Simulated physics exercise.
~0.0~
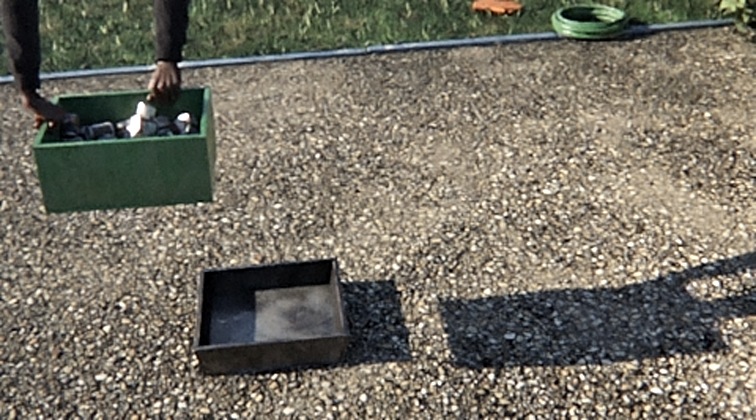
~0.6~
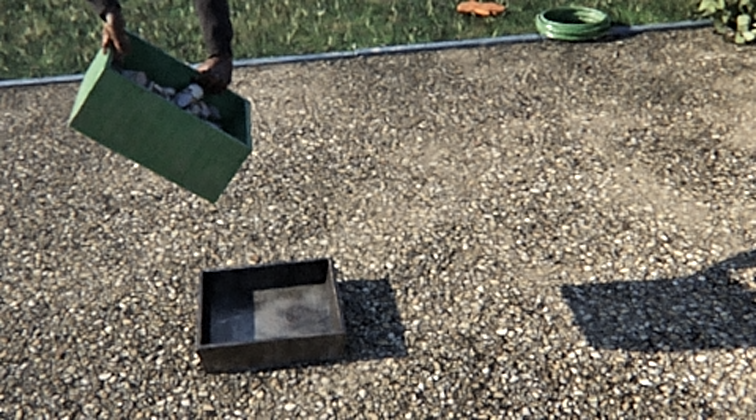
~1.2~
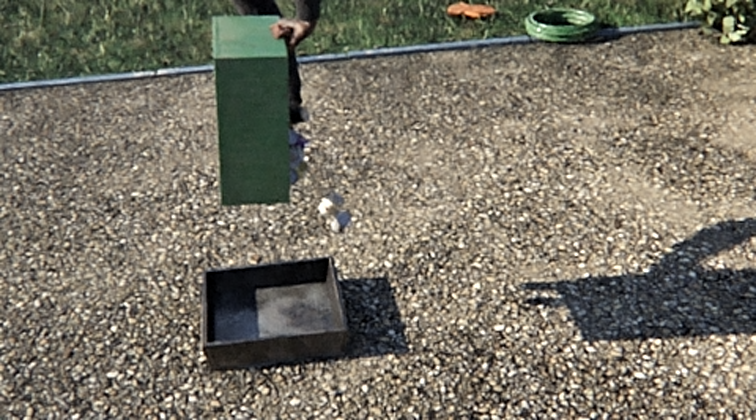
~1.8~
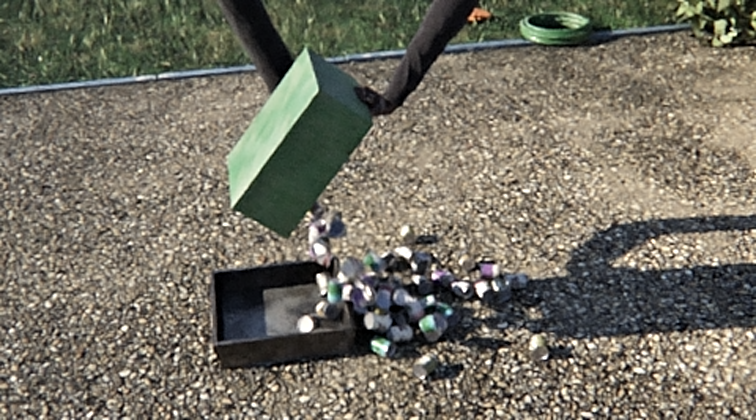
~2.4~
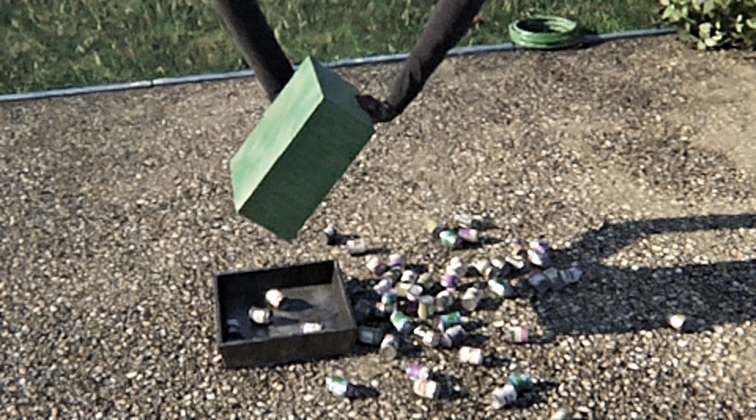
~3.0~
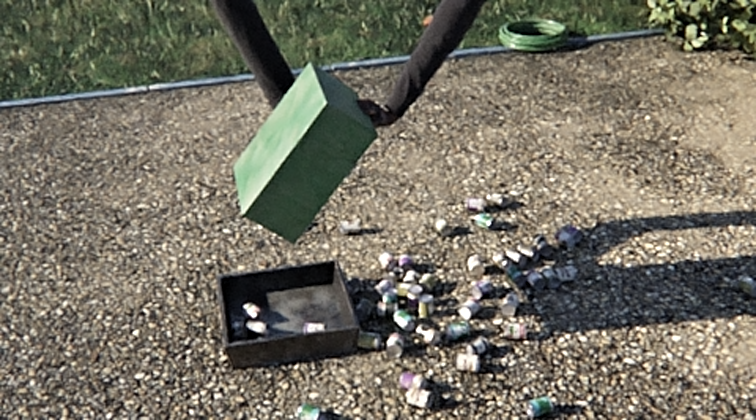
Two hands lifted a green box of small tins above the gravelly ground and tipped it rightward over a black tray, and most of the tins spilled out to the tray's right, leaving only a few inside as the box stayed tilted above.
